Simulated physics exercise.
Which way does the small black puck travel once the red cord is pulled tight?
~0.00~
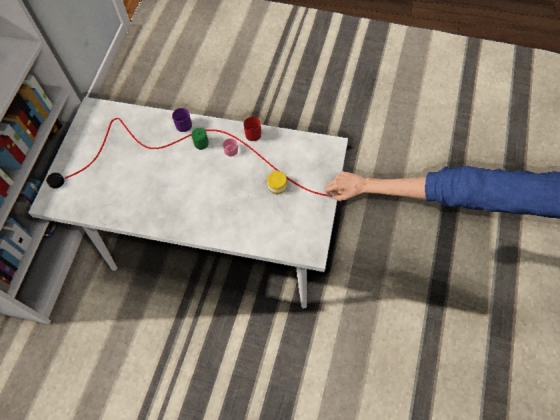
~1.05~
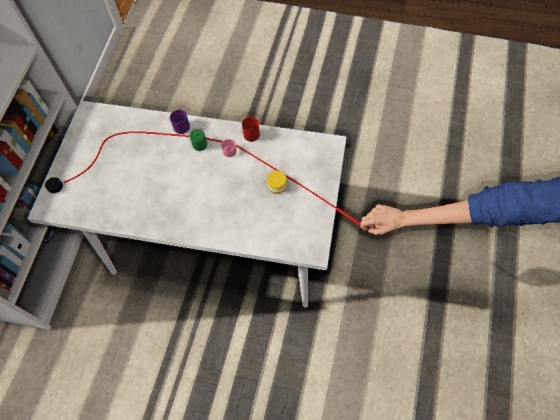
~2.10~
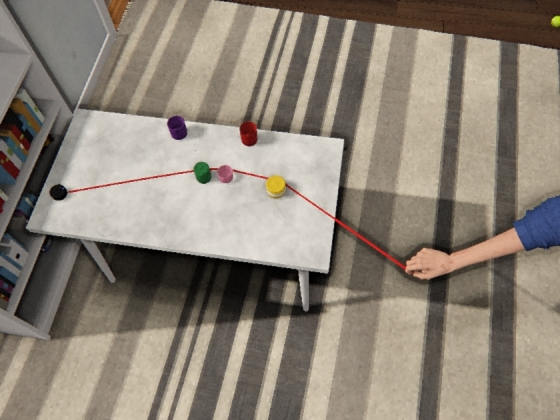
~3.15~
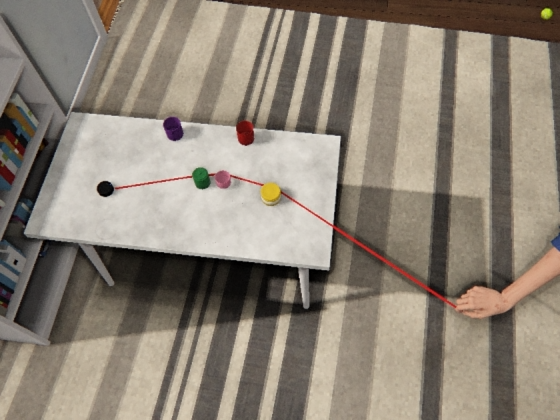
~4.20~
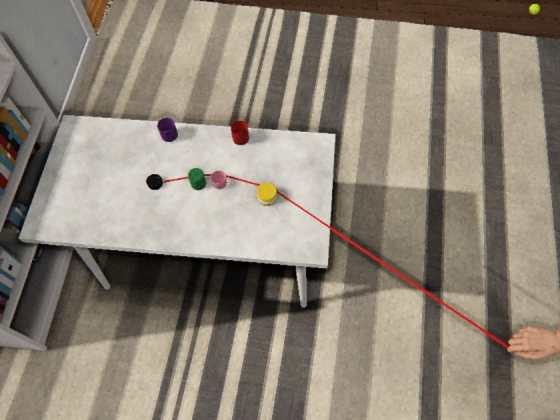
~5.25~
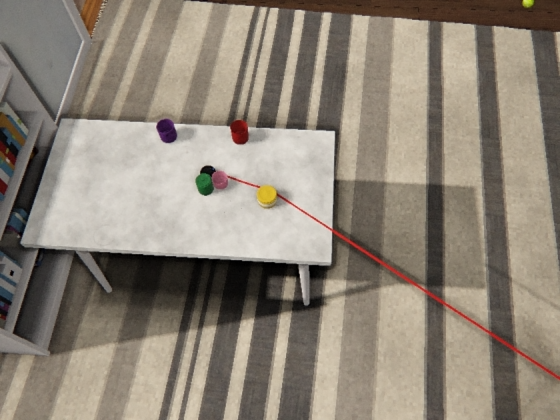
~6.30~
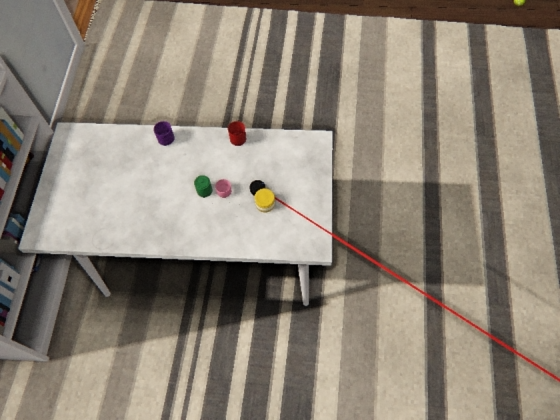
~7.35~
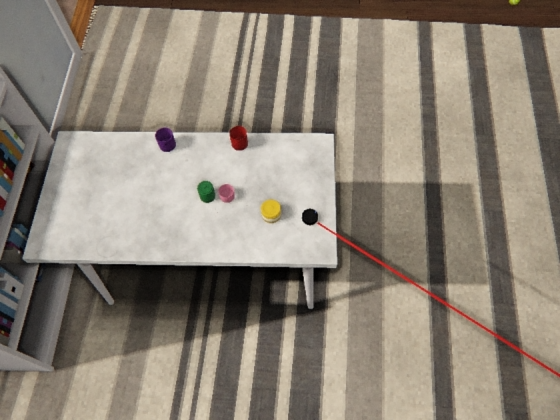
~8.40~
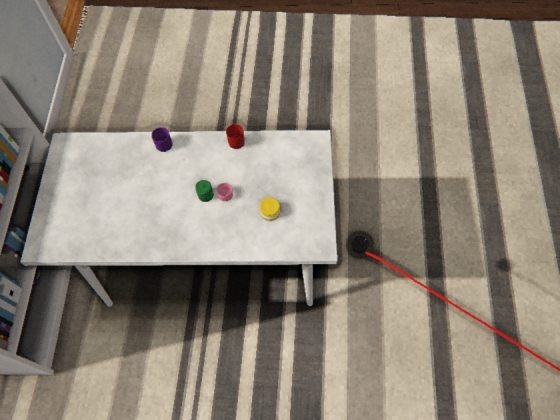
It slides to the right across the table, passing the green, pink and yellow containers and going over the edge.
